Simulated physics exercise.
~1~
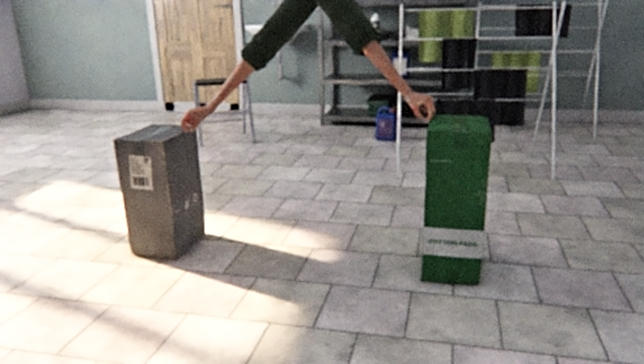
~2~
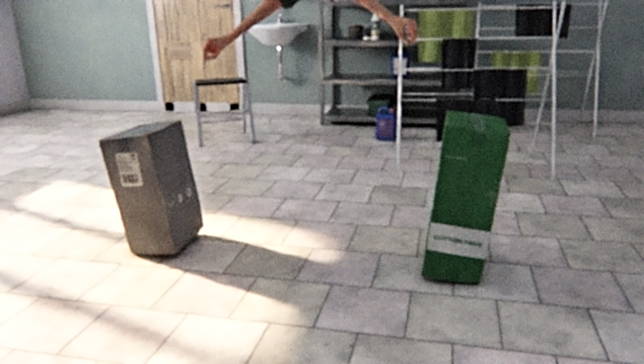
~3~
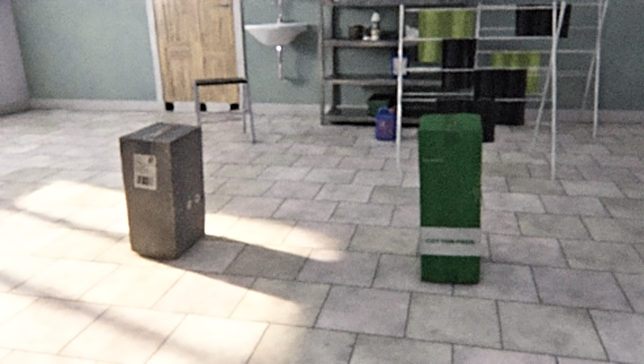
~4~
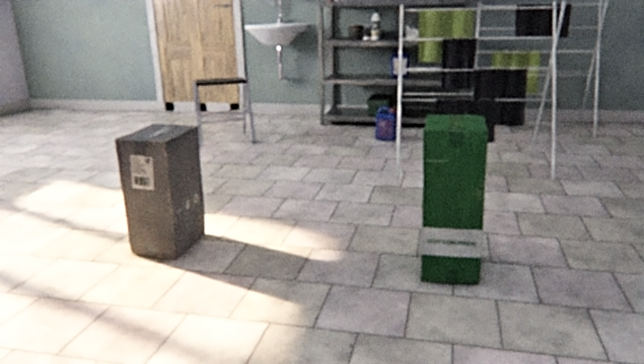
We see two hands holding the tops of a grey parcel and a green parcel standing on a tiled floor, then letting go and drawing back; both parcels tilt slightly by themselves, rock back onto their bases, and end standing upright.
